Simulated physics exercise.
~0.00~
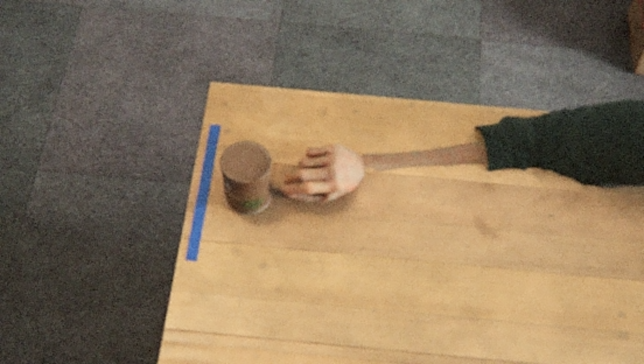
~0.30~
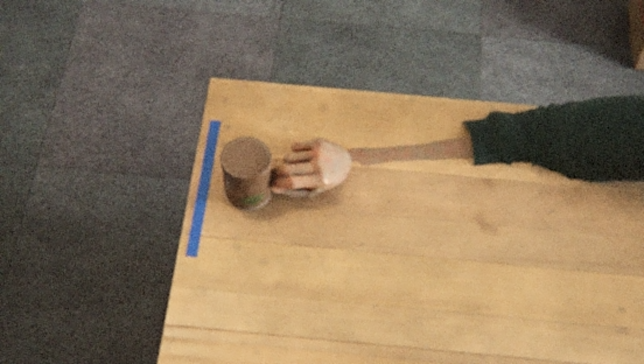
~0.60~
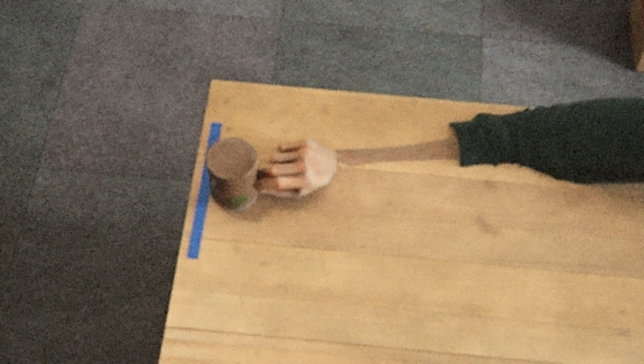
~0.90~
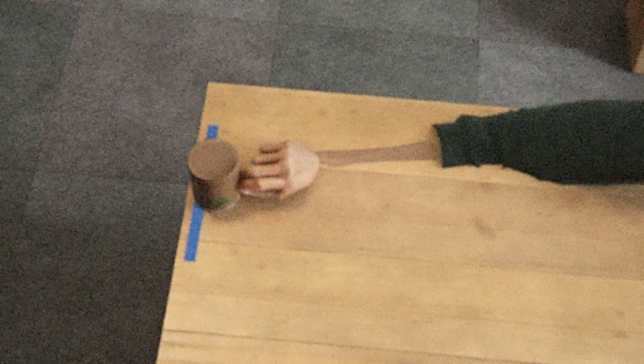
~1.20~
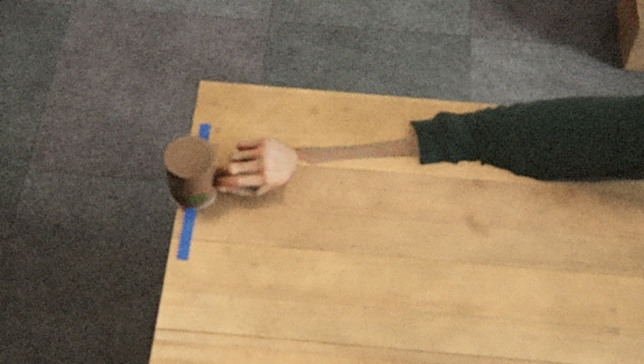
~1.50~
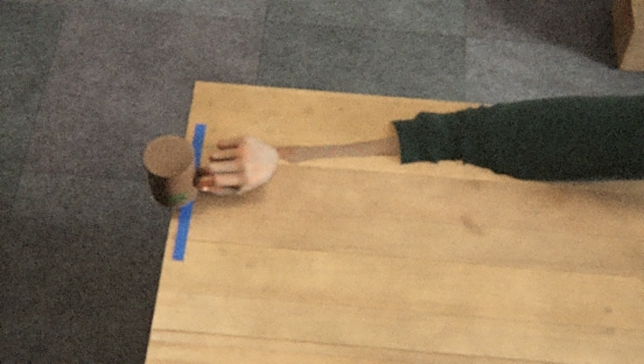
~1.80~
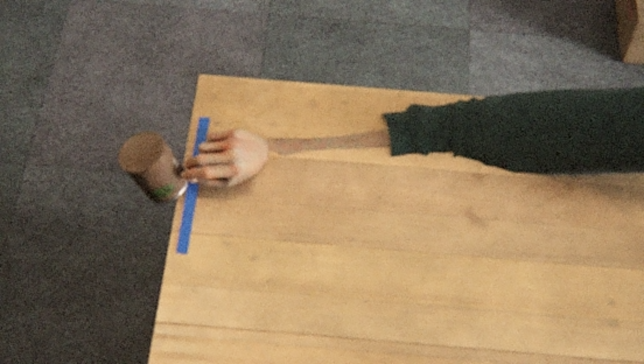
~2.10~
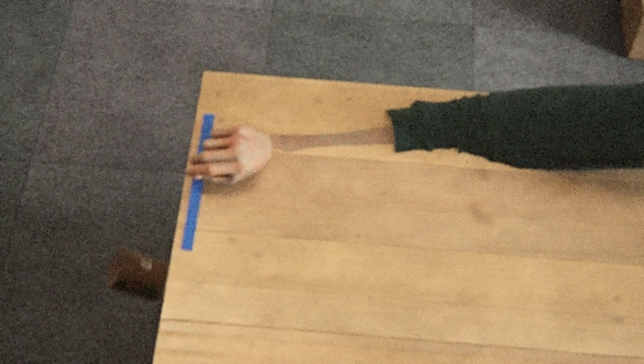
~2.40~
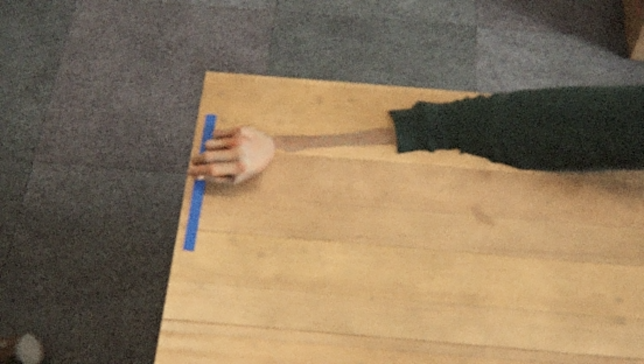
The video shows a hand slowly pushing a brown pot left across a wooden table, over a strip of blue tape near the edge. The pot tips over the edge and falls to the floor, while the hand stays at the tape.
